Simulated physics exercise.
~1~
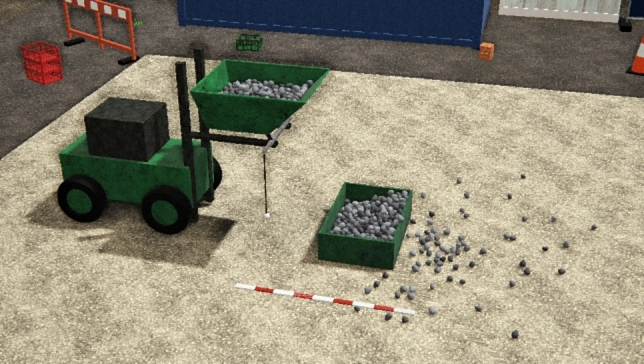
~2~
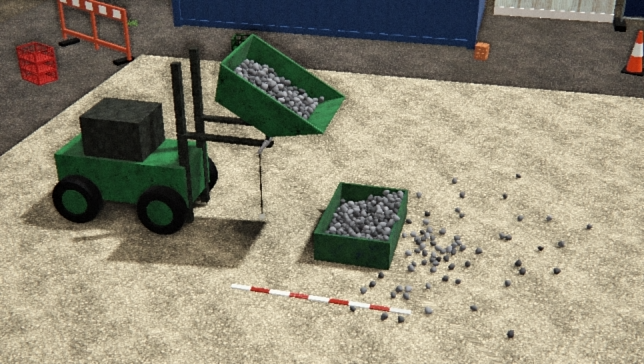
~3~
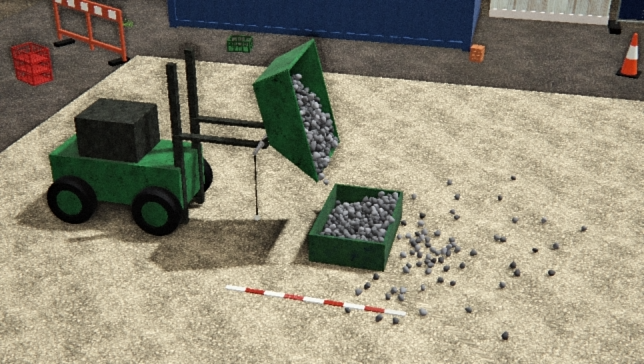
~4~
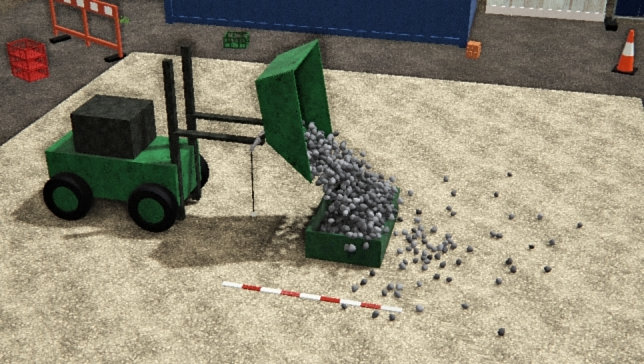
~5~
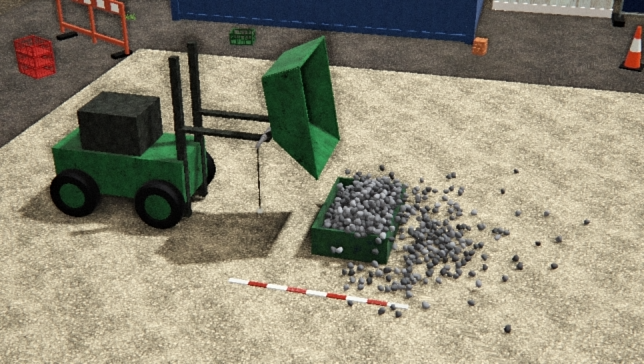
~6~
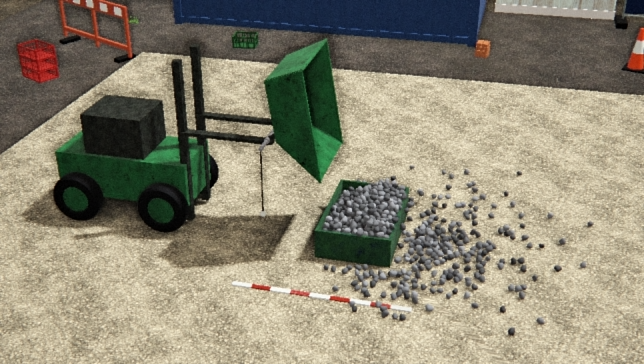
A pale gravel yard is seen from above at an angle, with a blue container, a red and white barrier and an orange cone along its far edge. On the left stands a green forklift holding up a green skip of grey stones, while a green bin below is already well filled, with loose stones scattered to its right. The skip tips steeply to the right, and its stones pour down into the bin. They heap up and spill over, mostly to the right and front. Finally the skip hangs tilted and empty above the full bin and a wider scatter.
